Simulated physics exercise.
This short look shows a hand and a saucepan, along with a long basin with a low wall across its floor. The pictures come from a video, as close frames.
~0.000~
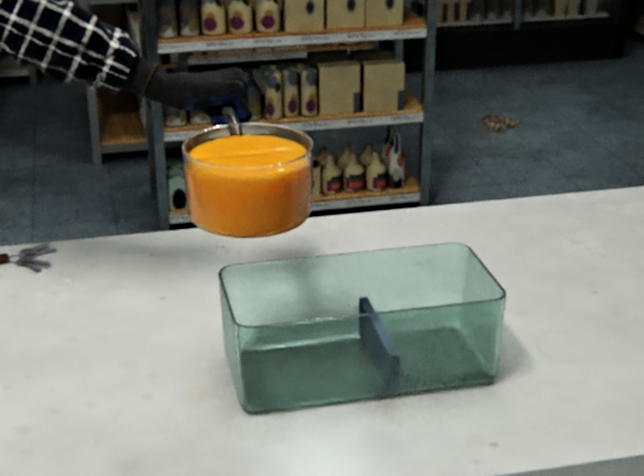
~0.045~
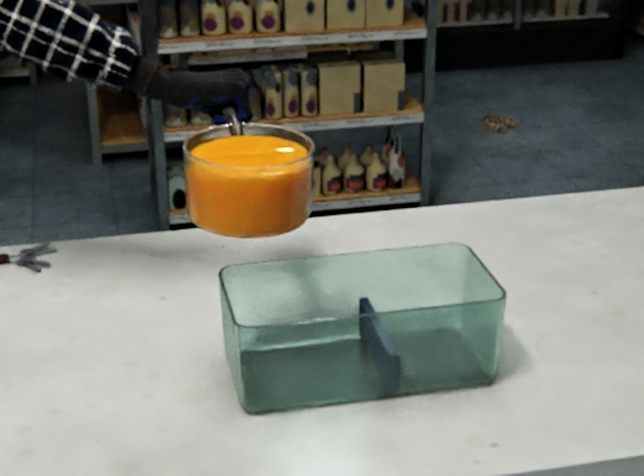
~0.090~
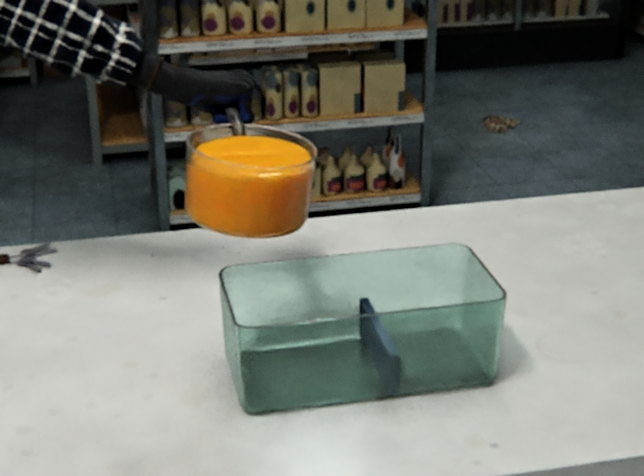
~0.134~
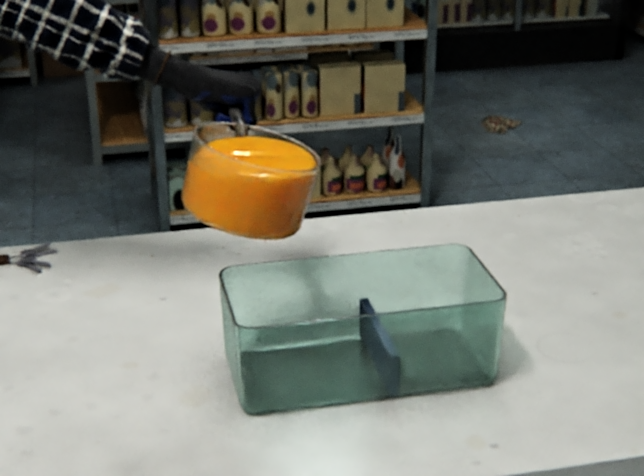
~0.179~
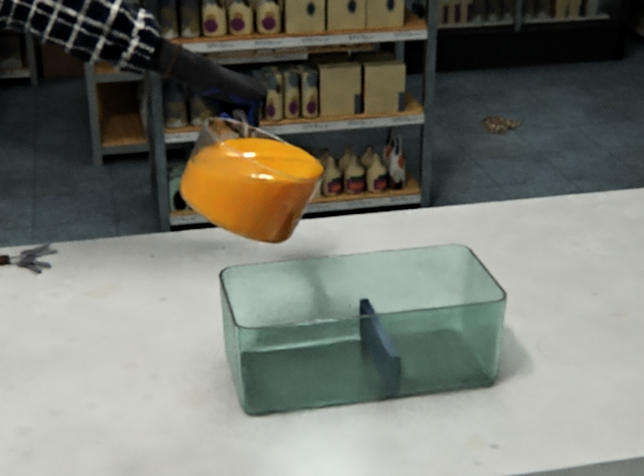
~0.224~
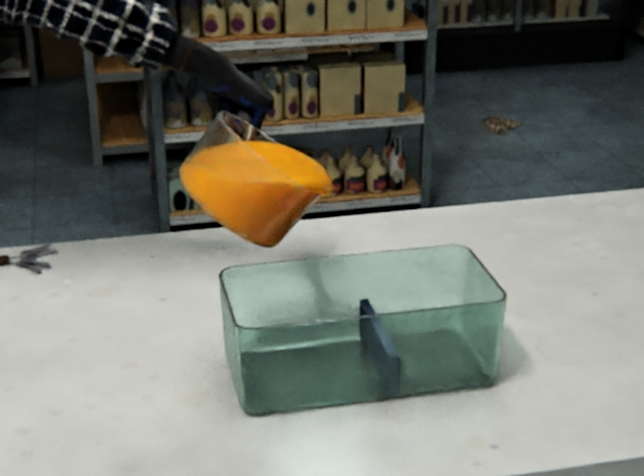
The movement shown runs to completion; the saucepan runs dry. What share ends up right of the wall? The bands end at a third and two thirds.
Low range.
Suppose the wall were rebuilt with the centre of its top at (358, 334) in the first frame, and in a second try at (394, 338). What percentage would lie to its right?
That'd be about 40 percent for the first and about 25 percent for the other.
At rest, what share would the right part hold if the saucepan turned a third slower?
Some 25 per cent.
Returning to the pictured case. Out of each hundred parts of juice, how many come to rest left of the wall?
Share: Roughly 75 %.
A moment on, the saucepan is tipped right over and 19 per cent is still to pour, 31 is left of the wall and 10 right of it.
Next, the saucepan is tipped right over and 2 per cent is still to pour, 76 is left of the wall and 12 right of it.
Then the saucepan is tipped right over and 0 per cent is still to pour, 74 is left of the wall and 16 right of it.
Later the saucepan is tipped right over and 0 per cent is still to pour, 74 is left of the wall and 17 right of it.
Finally, 75 per cent lies left of the wall, 17 right of it and 8 outside.
